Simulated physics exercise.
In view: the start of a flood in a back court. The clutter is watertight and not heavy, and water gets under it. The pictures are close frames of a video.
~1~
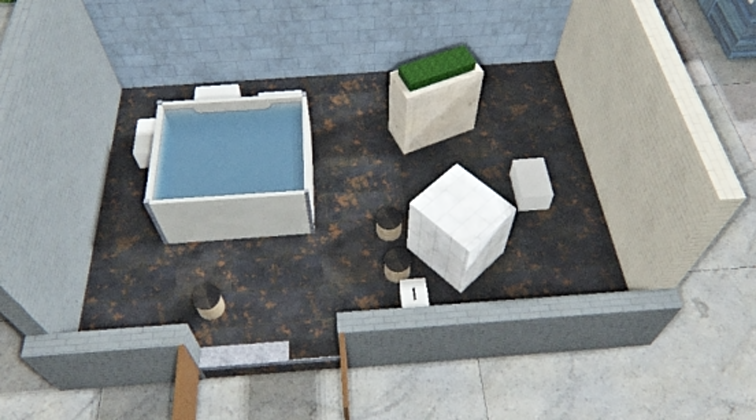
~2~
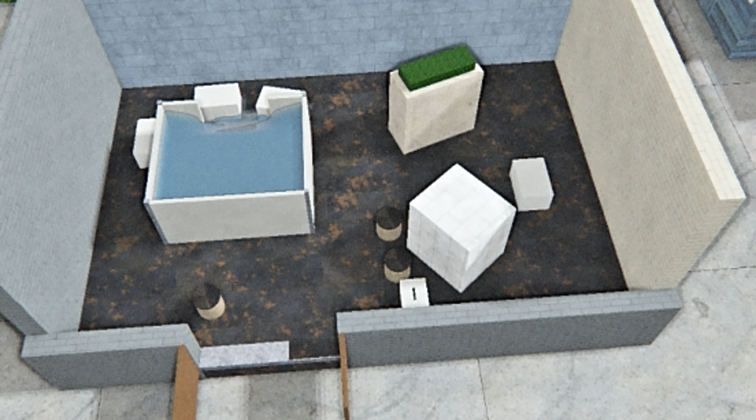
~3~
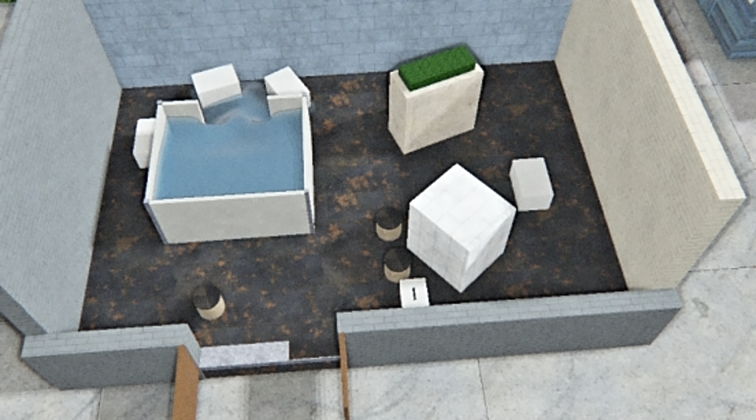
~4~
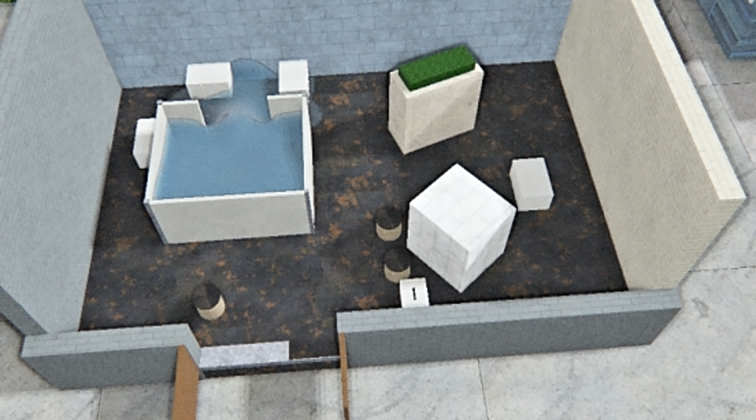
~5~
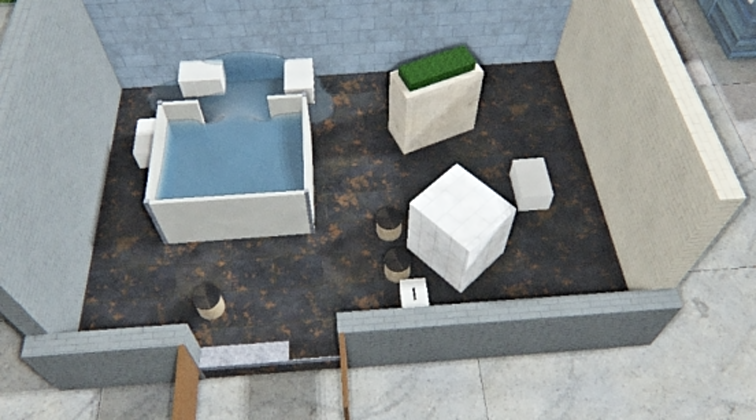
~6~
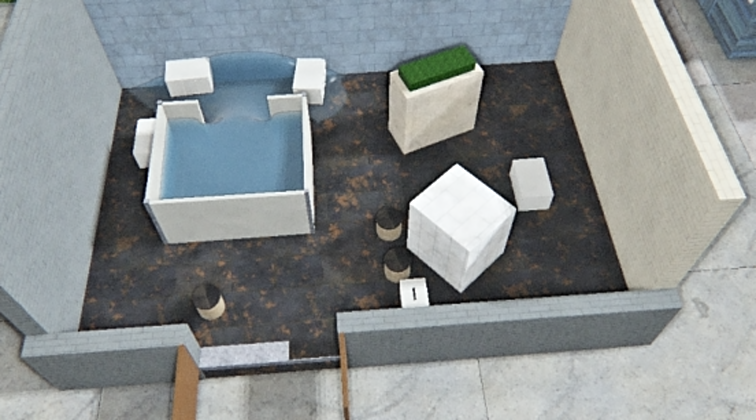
Water bursts through the back wall of a raised pool in a walled court, pushing two white crates backward, then spreads along the blue brick wall as the crates drift apart, while the planter and other blocks stay still.
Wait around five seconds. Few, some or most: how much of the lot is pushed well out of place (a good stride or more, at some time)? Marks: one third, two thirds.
It is two thirds or above.
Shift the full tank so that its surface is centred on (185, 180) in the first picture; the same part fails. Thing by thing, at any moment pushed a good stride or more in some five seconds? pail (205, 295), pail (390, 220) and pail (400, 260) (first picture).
In that order: Swept aside, swept aside, no.
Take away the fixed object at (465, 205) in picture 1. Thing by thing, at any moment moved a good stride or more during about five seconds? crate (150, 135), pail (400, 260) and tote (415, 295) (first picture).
In that order: Moved that far, never so far, not that far.
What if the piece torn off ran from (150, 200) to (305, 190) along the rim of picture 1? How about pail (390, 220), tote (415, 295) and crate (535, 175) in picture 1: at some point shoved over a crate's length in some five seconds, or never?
In that order: Not that far, pushed that far, short of that.
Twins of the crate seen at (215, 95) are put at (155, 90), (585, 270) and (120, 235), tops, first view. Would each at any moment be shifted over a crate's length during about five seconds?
As listed: Swept aside, under that, moved that far.
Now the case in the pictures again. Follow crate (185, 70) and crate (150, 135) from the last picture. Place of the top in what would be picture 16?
Roughly at (138, 157) and (142, 192).
A moment on, 2 of 8 are well off their spots; 0 afloat.
Next, 3 of 8 are well off their spots; 3 afloat.
Later, 3 of 8 are well off their spots; 2 afloat.
In the end, 6 of 8 are well off their spots, and 6 have been at some point; 7 afloat.
